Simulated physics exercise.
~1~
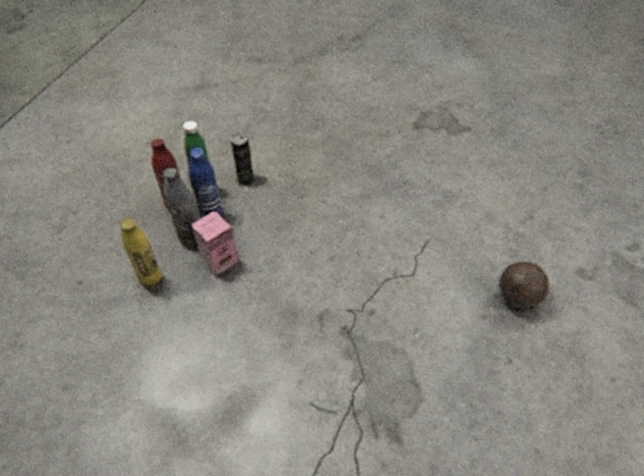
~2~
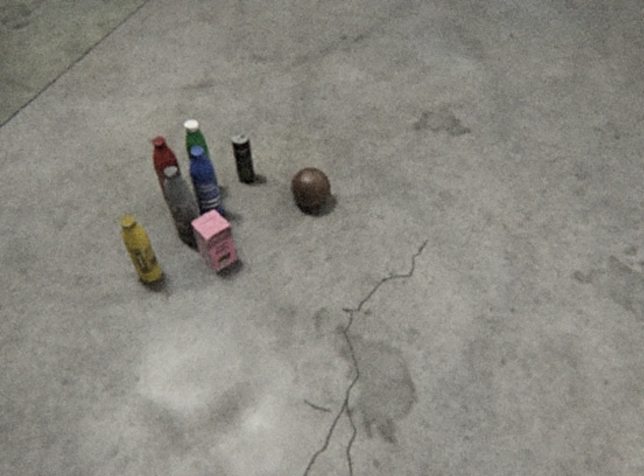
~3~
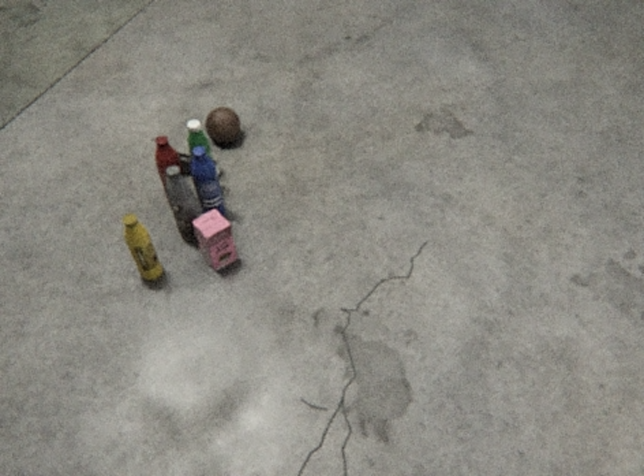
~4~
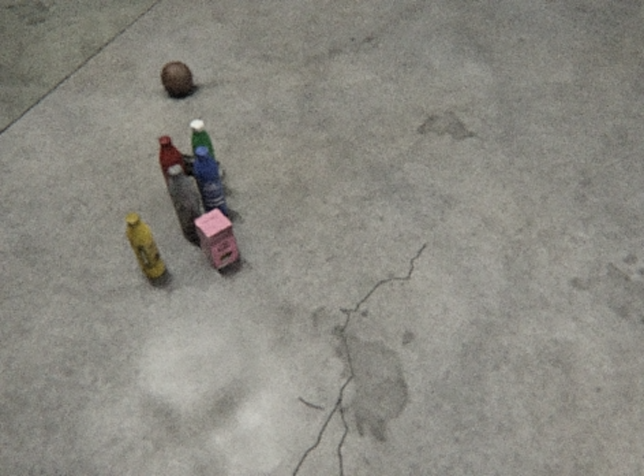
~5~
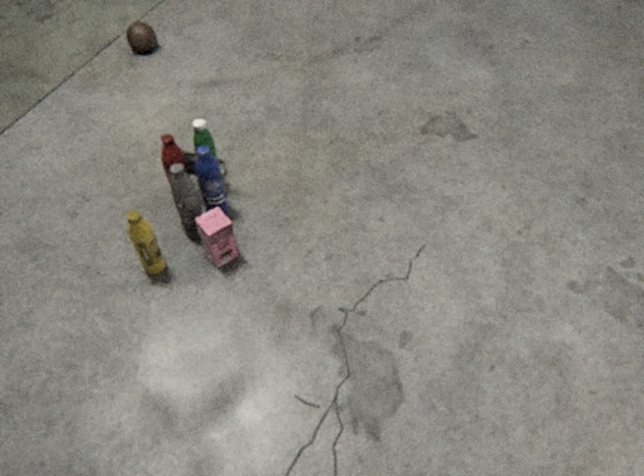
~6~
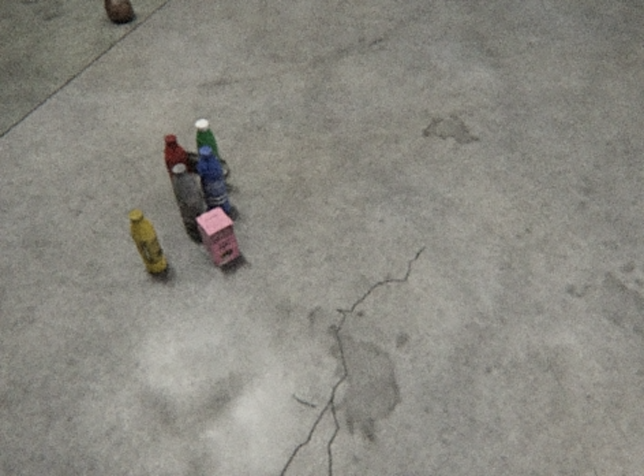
A brown ball rolled left across the concrete floor toward a loose group of bottles, a pink carton and a black can, knocked the can over, and rolled on toward the top left corner, leaving the carton and all the bottles standing.
